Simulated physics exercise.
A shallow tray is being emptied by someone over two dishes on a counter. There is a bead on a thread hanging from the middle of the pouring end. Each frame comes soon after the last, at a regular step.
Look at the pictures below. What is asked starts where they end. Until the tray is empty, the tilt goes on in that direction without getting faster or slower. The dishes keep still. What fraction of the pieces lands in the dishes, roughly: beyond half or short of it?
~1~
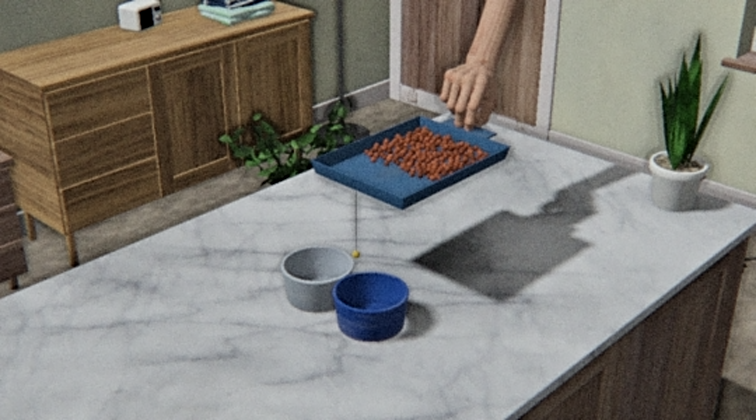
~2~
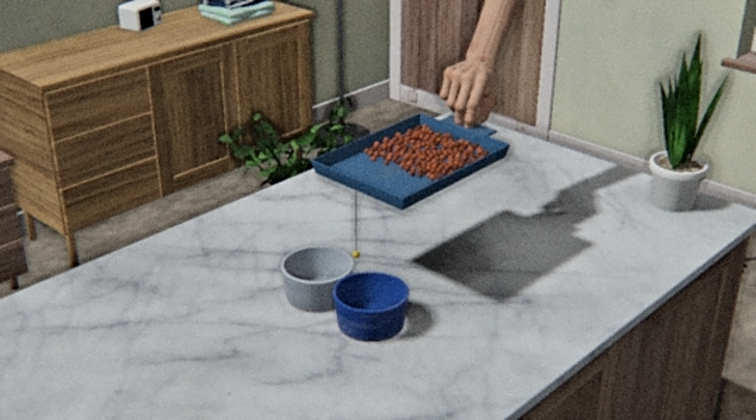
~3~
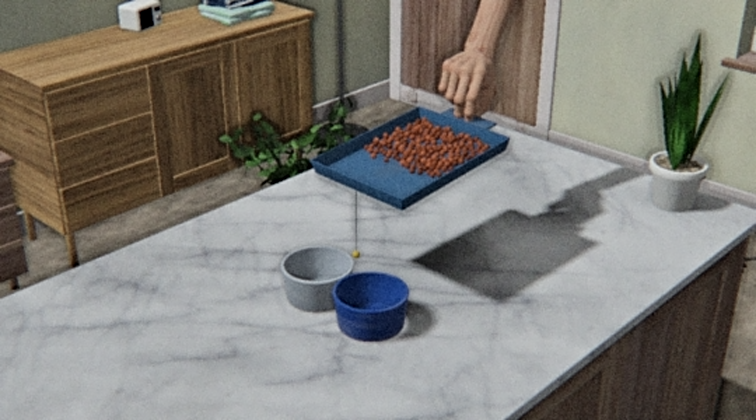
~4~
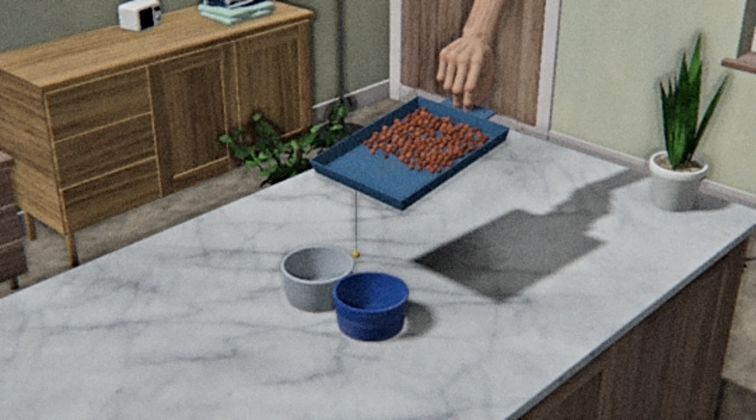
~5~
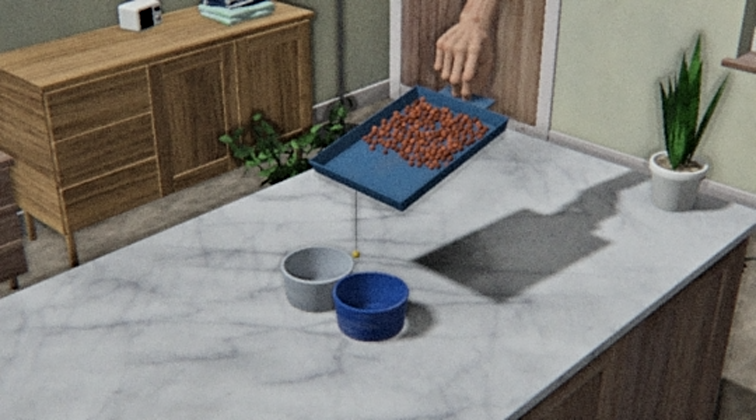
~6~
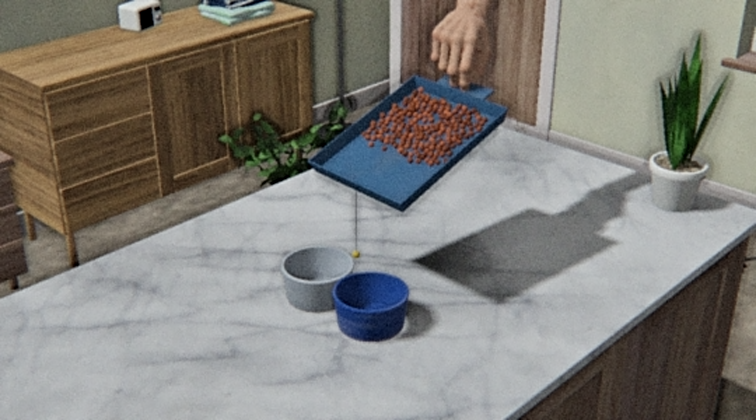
The dishes secure over fifty percent.
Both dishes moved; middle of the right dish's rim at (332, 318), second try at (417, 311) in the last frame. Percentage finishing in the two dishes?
You'd end up with around 20 per cent and then around 60 per cent.
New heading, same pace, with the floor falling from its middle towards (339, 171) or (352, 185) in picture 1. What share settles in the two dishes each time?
Lab note: Try one about 40 %, try two about 80 %.
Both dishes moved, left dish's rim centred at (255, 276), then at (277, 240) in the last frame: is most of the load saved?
A minority, then a minority.
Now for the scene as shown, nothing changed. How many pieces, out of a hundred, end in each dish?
The left dish holds 30 % and the right dish holds 60 %.
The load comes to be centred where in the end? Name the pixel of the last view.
Resting centre, last picture - approx. (355, 316).
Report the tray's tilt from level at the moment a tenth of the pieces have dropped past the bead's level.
Around 75° of tilt.
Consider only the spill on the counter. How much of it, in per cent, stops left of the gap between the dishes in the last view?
Close to 90 %.
Soon, tray tipped steeply; nearly all on the tray; a stray few in the right dish; a small part in the air.
A while on, tray tipped past a quarter turn; most on the tray; a small part in the right dish; a stray few in the left dish; a stray few outside both; a stray few in the air.
Towards the end, tray tipped past a quarter turn; about half in the right dish; about a quarter in the left dish; a small part outside both.
Finally, tray tipped past a quarter turn; about half in the right dish; about a quarter in the left dish; a small part outside both.
